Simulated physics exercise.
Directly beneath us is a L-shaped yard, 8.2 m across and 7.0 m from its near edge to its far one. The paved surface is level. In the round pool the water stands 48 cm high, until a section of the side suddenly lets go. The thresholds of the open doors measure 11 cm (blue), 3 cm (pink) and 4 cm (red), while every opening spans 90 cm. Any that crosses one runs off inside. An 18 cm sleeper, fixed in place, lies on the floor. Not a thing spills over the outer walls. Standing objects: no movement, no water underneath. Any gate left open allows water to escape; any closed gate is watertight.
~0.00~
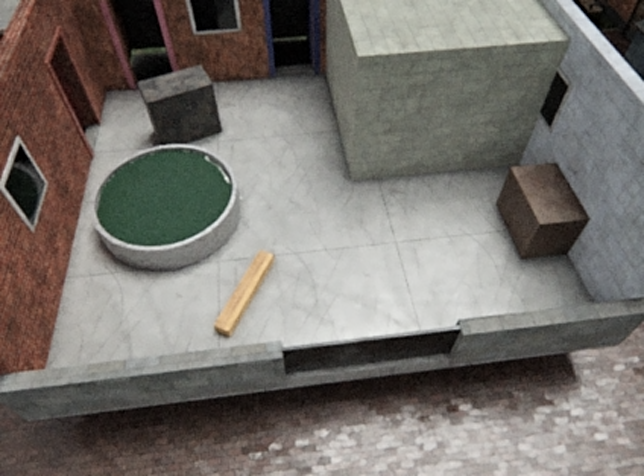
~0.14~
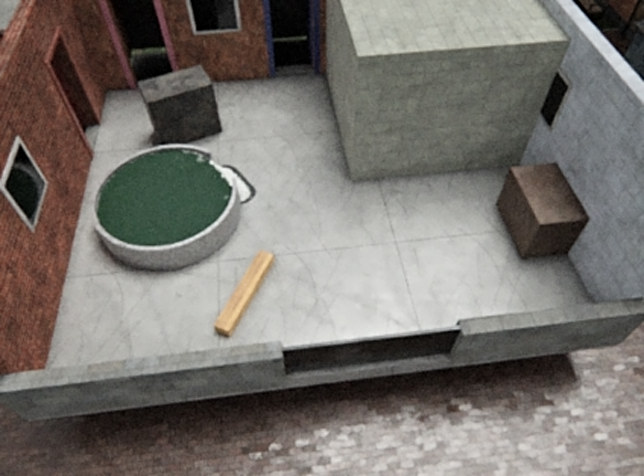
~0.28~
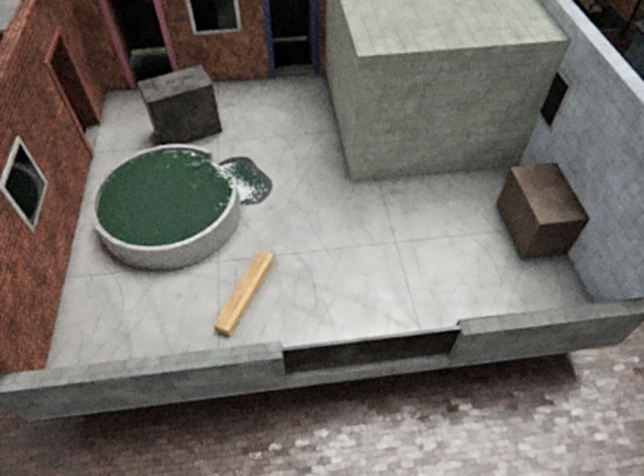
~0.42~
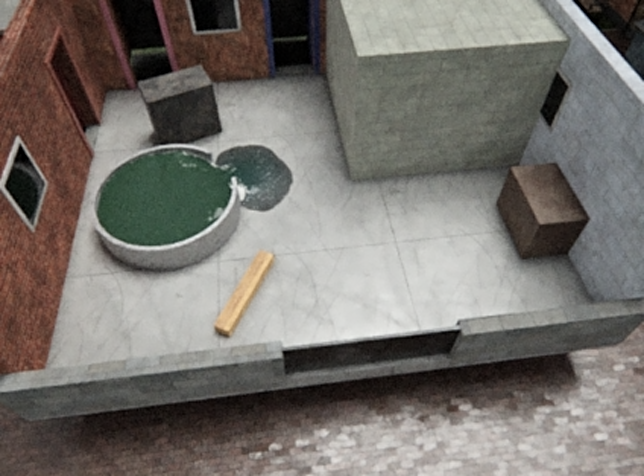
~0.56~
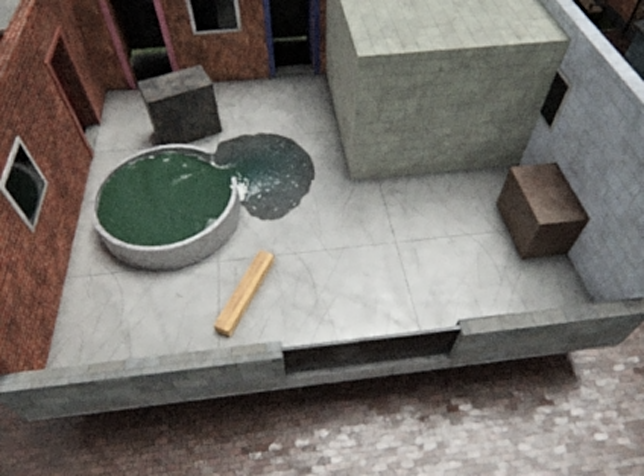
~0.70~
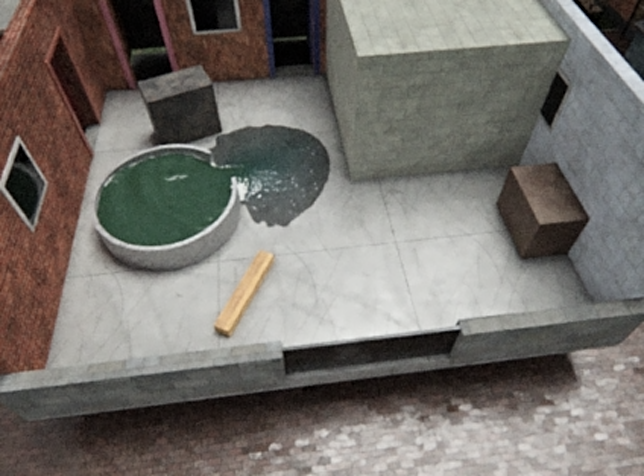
Round pool of green water leaking from its right side, a dark puddle spreading across the pale paved floor of a walled yard.
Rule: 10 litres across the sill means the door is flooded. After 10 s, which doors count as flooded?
After that time: The blue door is flooded; the pink door is flooded; the red door is flooded.
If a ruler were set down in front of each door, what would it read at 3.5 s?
Depths in cm: Blue 21, pink 0, red 0.
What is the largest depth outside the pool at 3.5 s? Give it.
Max depth: About 22 centimetres.
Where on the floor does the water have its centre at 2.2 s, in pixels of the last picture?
Close to (218, 189) in the last picture.
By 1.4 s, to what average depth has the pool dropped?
Roughly 38 centimetres.
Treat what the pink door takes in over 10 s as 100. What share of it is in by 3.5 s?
Estimate: Around 0 per cent.
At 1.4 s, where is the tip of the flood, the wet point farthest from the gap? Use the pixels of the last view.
Point: Roughly (328, 96) in the last view.
After 1.4 s water covers 20 % of the floor and is deepest (26 cm) near (232, 181); blue door not reached, pink door not reached, red door not reached.
After 2.2 s water covers 25 % of the floor and is deepest (26 cm) near (324, 77); blue door 16 cm at the sill, 0 L in, pink door not reached, red door not reached.
After 3.5 s water covers 35 % of the floor and is deepest (22 cm) near (325, 81); blue door 21 cm at the sill, 48 L in, pink door not reached, red door not reached.
After 6.0 s water covers 55 % of the floor and is deepest (15 cm) near (317, 82); blue door 15 cm at the sill, 94 L in, pink door 4 cm at the sill, 0 L in, red door 9 cm at the sill, 3 L in.
After 10.0 s water covers 75 % of the floor and is deepest (10 cm) near (85, 195); blue door 8 cm at the sill, 102 L in, pink door 7 cm at the sill, 17 L in, red door 7 cm at the sill, 31 L in.
